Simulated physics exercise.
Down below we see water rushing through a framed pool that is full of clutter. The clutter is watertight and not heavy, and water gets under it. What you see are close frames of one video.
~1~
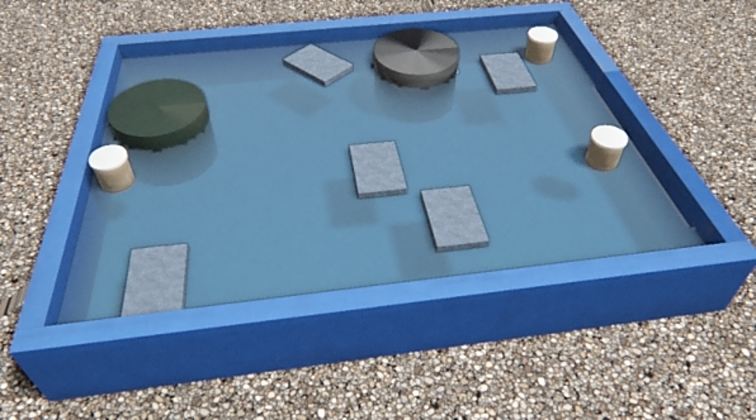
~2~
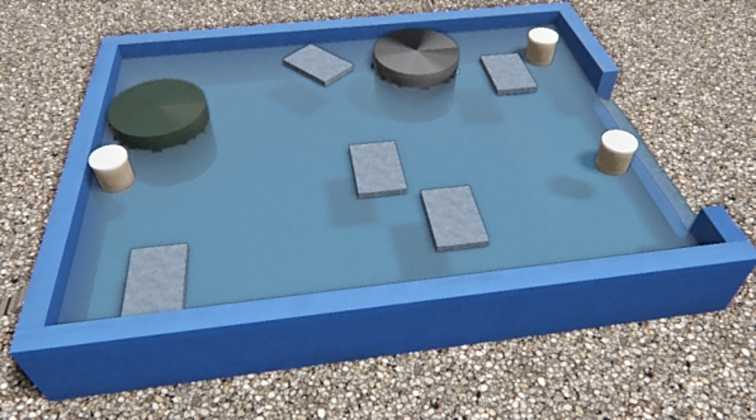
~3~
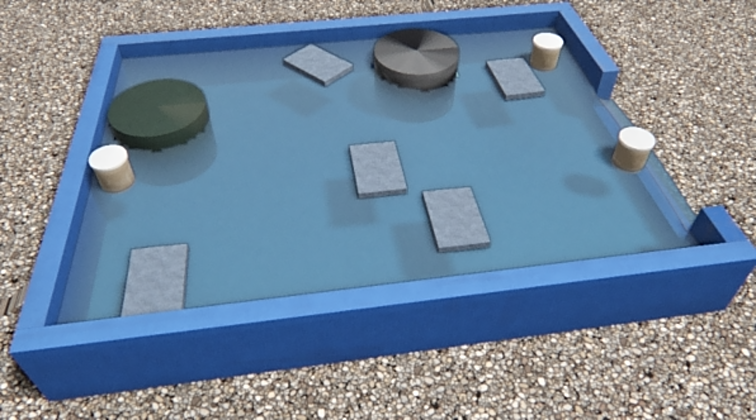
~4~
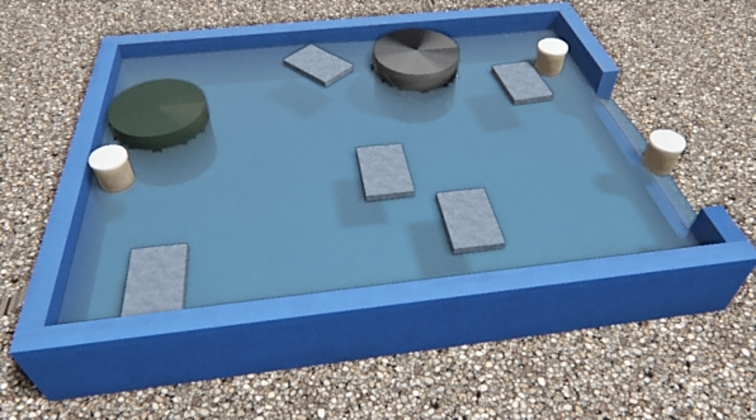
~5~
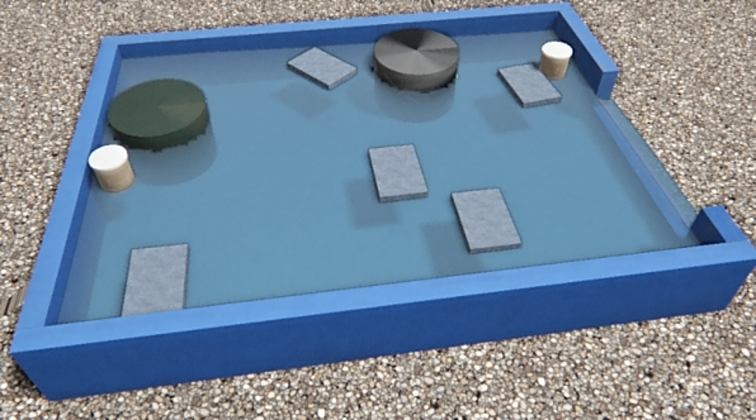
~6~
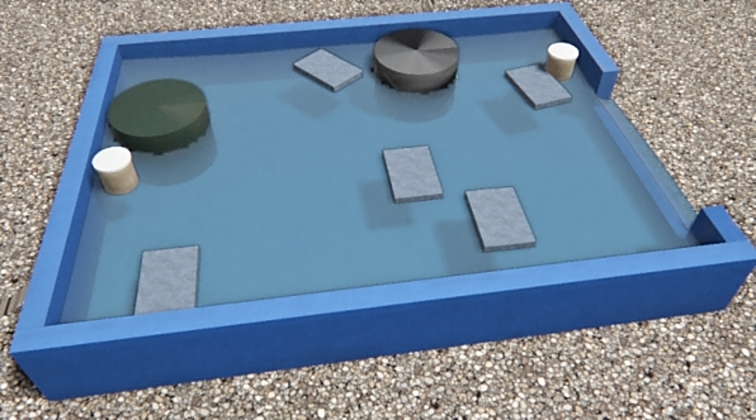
The clip opens on a blue-framed pool of water holding grey slabs, pale cylinders and two dark round discs. A gap appears in the right wall, and the nearest pale cylinder drifts through it and out of view. The slabs then slide gradually rightward, while the left cylinder shifts only slightly.
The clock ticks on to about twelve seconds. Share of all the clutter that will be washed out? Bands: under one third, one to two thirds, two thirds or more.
The outcome is mid-range, one to two thirds.
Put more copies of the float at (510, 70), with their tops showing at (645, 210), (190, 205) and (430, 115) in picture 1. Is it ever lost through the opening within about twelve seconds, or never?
Taking them in turn: Flushed away, held back and flushed away.
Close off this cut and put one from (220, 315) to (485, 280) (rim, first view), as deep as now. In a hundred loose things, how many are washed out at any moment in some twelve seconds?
About 20 %.
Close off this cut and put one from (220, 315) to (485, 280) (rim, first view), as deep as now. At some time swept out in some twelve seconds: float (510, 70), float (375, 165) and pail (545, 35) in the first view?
Item one never gets out, item two leaves at some point, item three never gets out.
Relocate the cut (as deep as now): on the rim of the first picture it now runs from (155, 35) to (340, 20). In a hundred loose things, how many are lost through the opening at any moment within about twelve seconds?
About 20 percent.
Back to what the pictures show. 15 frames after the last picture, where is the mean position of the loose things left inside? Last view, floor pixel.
Around pixel (334, 208).
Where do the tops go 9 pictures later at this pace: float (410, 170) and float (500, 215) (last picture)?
I'd say close to (491, 173) and close to (599, 206).
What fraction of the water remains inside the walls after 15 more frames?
About 70 percent.
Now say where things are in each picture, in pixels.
The first frame shows a float at (454, 215) floats; a float at (508, 70) floats; 0 of 8 have shifted.
The second frame shows a float at (454, 215) floats; a float at (508, 71) floats; 1 of 8 have shifted.
The third frame shows a float at (455, 216), afloat; a float at (515, 75) floats, close to its start; 3 of 8 have shifted.
The fourth frame shows a float at (469, 217) floats, close to its start; a float at (522, 80), afloat, close to its start; 4 of 8 have shifted.
The fifth frame shows a float at (485, 217), afloat, close to its start; a float at (529, 82) floats, close to its start; 5 of 8 have shifted.
The sixth frame shows a float at (499, 215) floats, close to its start; a float at (538, 83), afloat, close to its start; 7 of 8 have shifted.
A moment on, 1 of 8 are out; 7 afloat.
Next, 3 of 8 are out; 5 afloat.
Later, 4 of 8 are out; 4 afloat.
In the end, 4 of 8 are out; 4 afloat.
